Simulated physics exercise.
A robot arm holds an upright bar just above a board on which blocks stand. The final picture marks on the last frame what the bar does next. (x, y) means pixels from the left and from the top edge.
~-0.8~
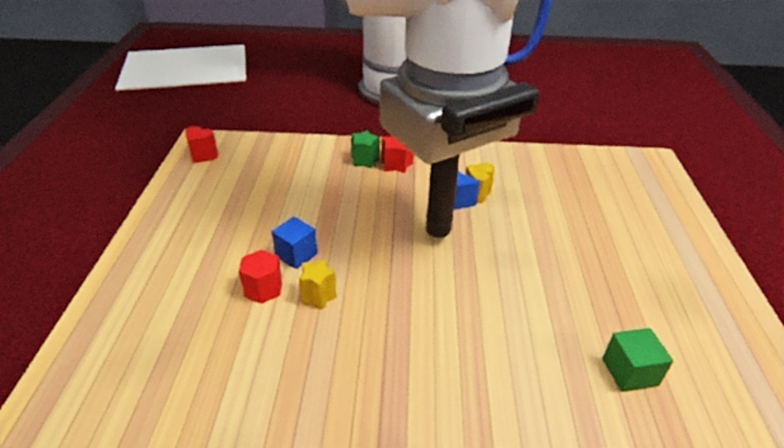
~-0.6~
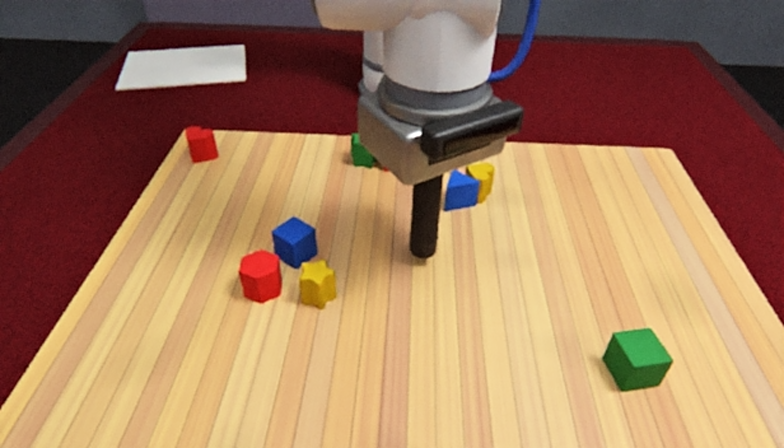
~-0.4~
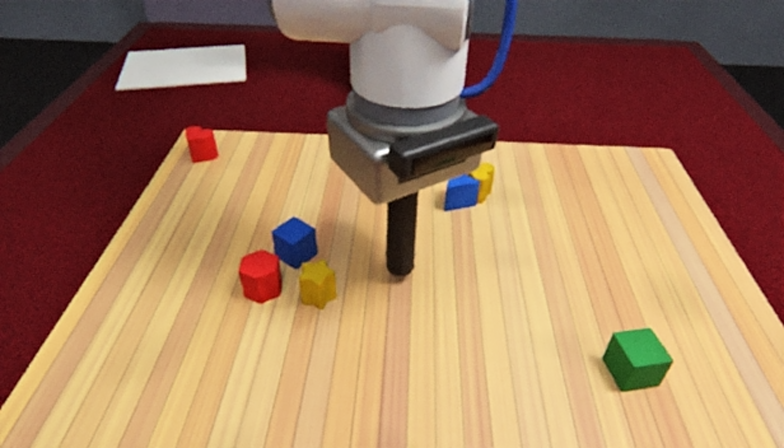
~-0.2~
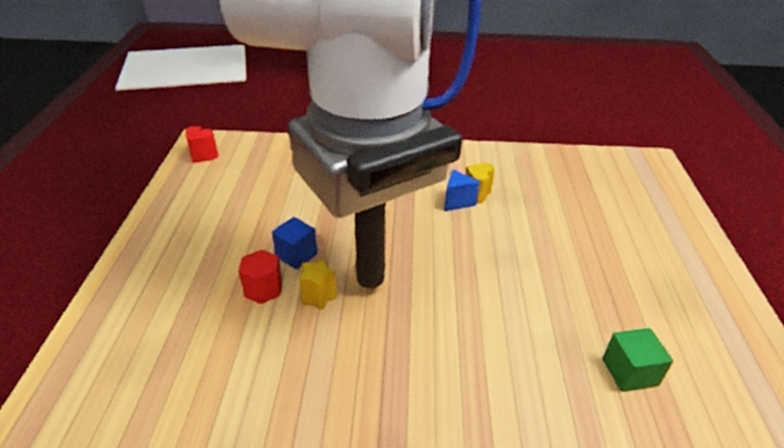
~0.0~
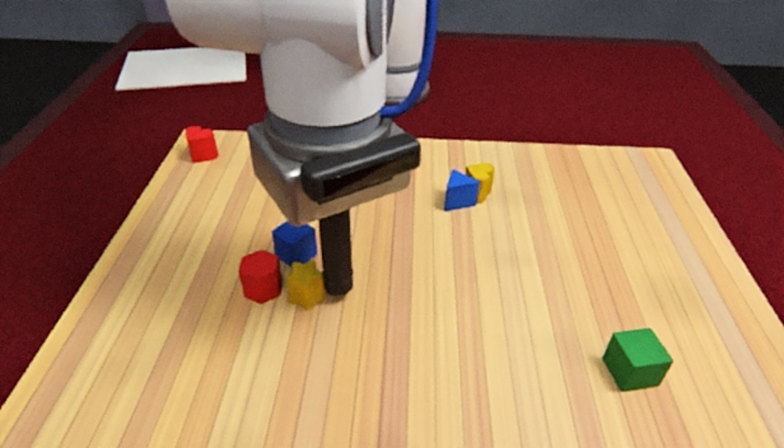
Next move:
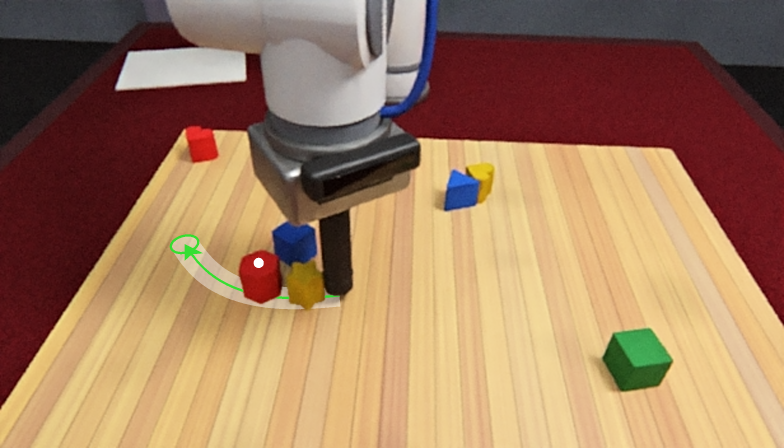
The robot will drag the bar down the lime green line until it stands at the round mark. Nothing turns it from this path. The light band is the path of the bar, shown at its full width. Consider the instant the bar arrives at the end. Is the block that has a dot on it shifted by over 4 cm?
Going by the path, yes.
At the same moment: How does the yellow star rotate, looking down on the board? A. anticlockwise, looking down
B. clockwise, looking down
A
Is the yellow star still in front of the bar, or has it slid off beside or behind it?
The bar has lost it.
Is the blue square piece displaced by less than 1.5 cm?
Yes, that is what happens.
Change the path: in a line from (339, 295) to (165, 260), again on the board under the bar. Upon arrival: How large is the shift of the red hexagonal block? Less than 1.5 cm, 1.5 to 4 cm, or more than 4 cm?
Range: Over 4 cm.
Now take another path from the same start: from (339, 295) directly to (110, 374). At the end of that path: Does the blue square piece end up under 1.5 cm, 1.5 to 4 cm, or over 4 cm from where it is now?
The shift is below 1.5 cm.
The line goes from (339, 295) via (271, 297) and (215, 277), ending at (185, 244); the dot is on the red hexagonal block.
What follows on the original path. One third of the way, bar (269, 288); red hexagonal block (218, 253), turned 45° clockwise; yellow star (236, 273), turned 20° clockwise.
Two thirds of the way, bar (212, 268); red hexagonal block (187, 236), turned 85° clockwise; yellow star (194, 273), turned 40° anticlockwise.
At the end, bar (182, 235); red hexagonal block (163, 204), turned 100° clockwise; blue square piece unmoved; yellow star (194, 273), turned 40° anticlockwise.
